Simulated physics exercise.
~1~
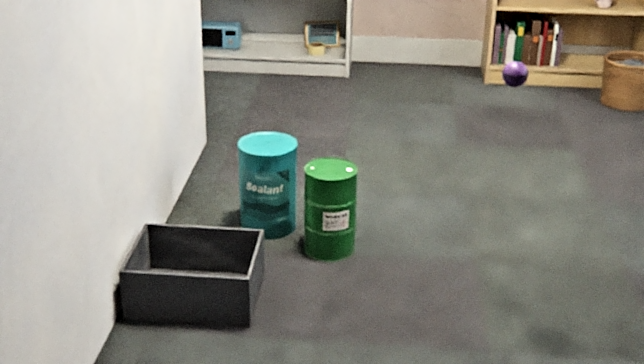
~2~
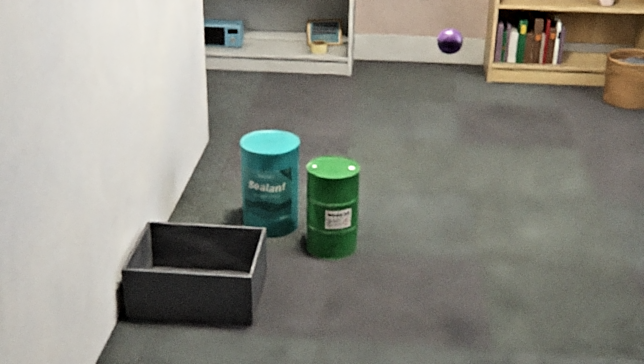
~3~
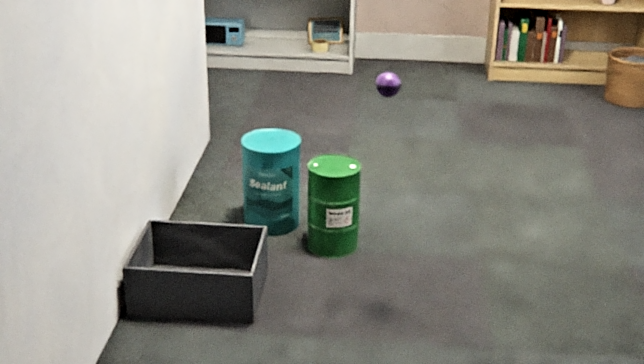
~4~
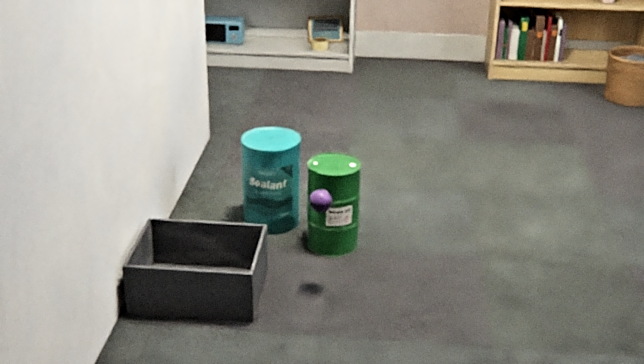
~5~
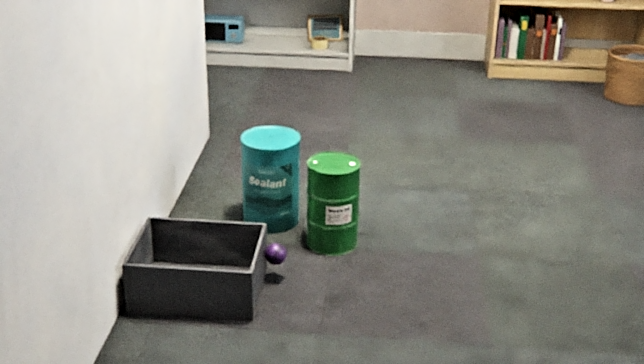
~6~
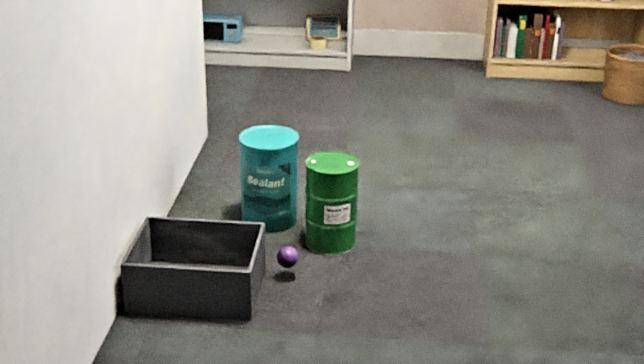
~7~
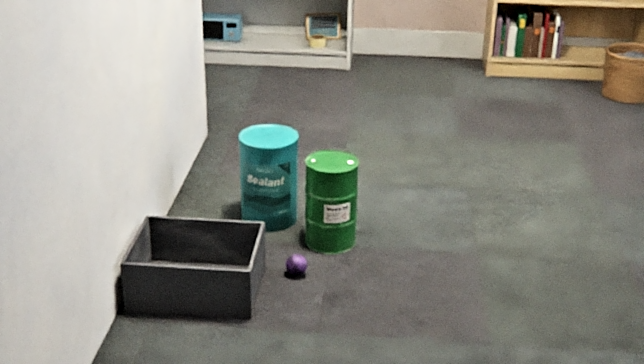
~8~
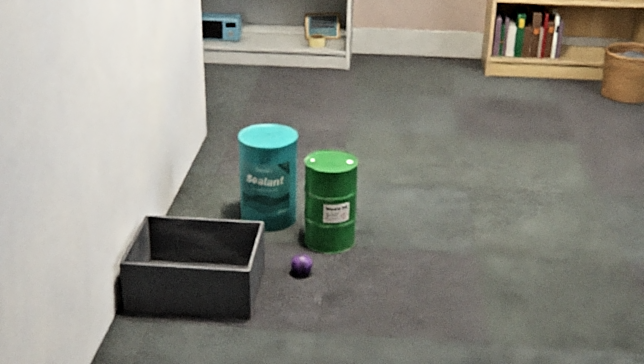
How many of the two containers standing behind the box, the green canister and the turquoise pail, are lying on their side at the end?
None of them are; the green canister and the turquoise pail both still stand upright.
At first, a purple ball is in the air near a wooden bookshelf at the back of a room, while a turquoise pail and a green canister stand beside an open dark box. The ball moves left and slightly up, then drops toward the floor. It passes in front of the green canister, still heading left and down, and reaches the right side of the box. There it turns back to the right and sinks lower. It ends on the floor just outside the box, with the pail and canister still upright.
